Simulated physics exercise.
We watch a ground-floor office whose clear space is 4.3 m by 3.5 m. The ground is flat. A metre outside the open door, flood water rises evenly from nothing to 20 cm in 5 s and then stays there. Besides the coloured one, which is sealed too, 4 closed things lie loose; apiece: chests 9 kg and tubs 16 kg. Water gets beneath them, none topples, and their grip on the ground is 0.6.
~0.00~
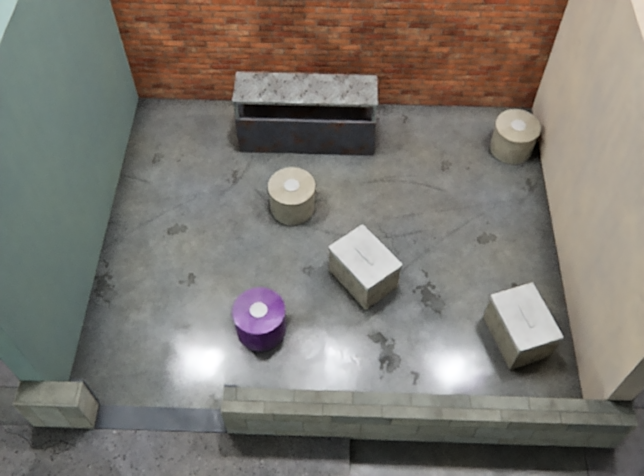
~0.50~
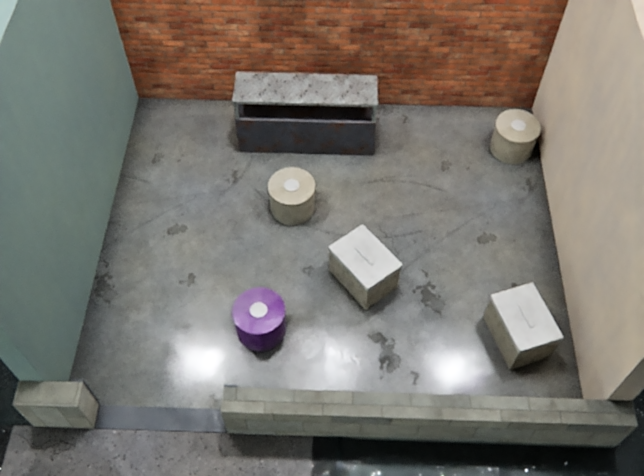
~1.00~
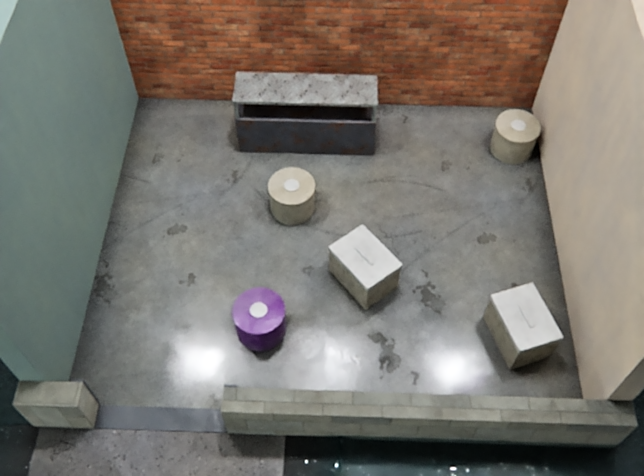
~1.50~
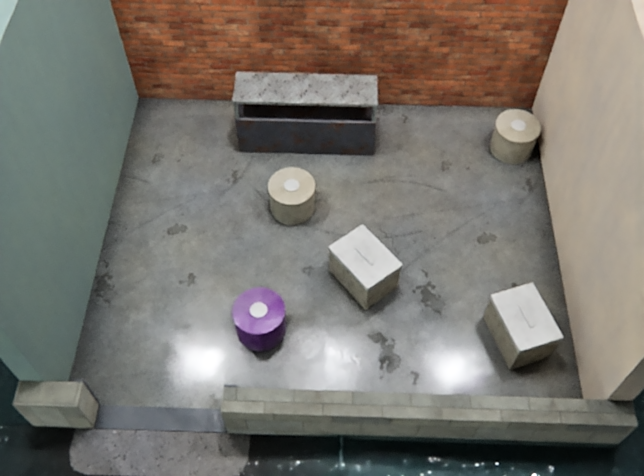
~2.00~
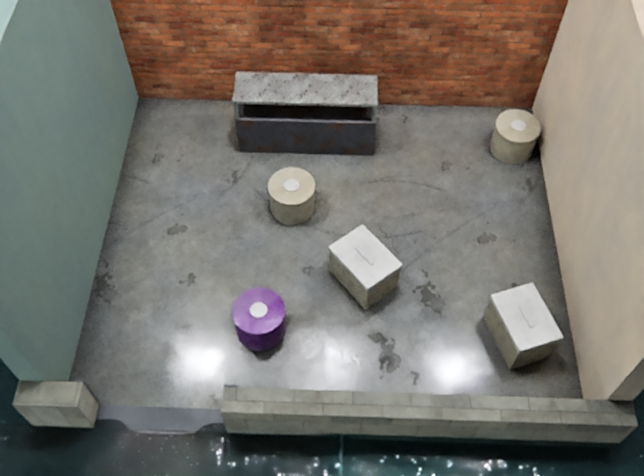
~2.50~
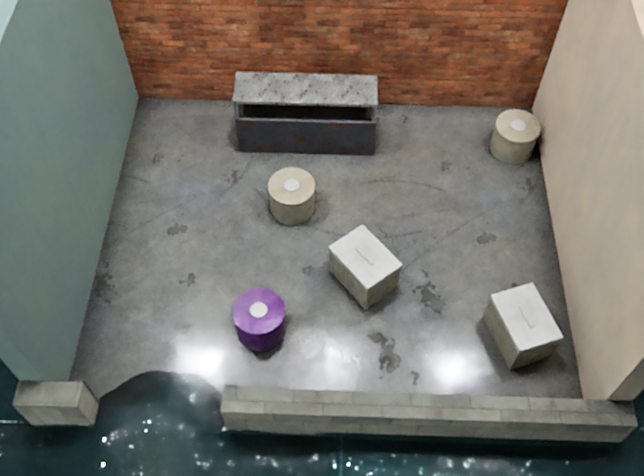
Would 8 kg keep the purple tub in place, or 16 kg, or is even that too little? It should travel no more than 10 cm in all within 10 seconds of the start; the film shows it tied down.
For it, only the larger load is enough.
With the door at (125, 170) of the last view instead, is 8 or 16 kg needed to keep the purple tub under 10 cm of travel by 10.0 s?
Then only the larger load is enough.
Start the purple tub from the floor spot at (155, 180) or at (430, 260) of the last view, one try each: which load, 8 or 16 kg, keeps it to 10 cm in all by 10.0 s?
In turn: Neither is enough; either load holds.
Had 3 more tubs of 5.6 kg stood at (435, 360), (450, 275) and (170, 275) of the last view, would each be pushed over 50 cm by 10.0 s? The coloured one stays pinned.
In turn: Short of it, less, more.
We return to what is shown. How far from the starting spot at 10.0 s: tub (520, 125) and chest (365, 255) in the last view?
In turn: 0 cm, 0 cm.
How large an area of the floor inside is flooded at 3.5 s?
Roughly 1.5 m2.
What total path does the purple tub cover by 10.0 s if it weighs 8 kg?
About 30 cm.
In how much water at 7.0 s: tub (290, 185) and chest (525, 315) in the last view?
About 4 and 0 cm.
After 3.5 s the purple tub would be 0 cm from its start with 8 kg and 0 cm from its start with 16 kg; 1 cm of water round it then.
After 4.5 s the purple tub would be 0 cm from its start with 8 kg and 0 cm from its start with 16 kg; 3 cm of water round it then.
After 7.0 s the purple tub would be 32 cm from its start with 8 kg and 0 cm from its start with 16 kg; 4 cm of water round it then.
After 10.0 s the purple tub would be 32 cm from its start with 8 kg and 0 cm from its start with 16 kg; 5 cm of water round it then.
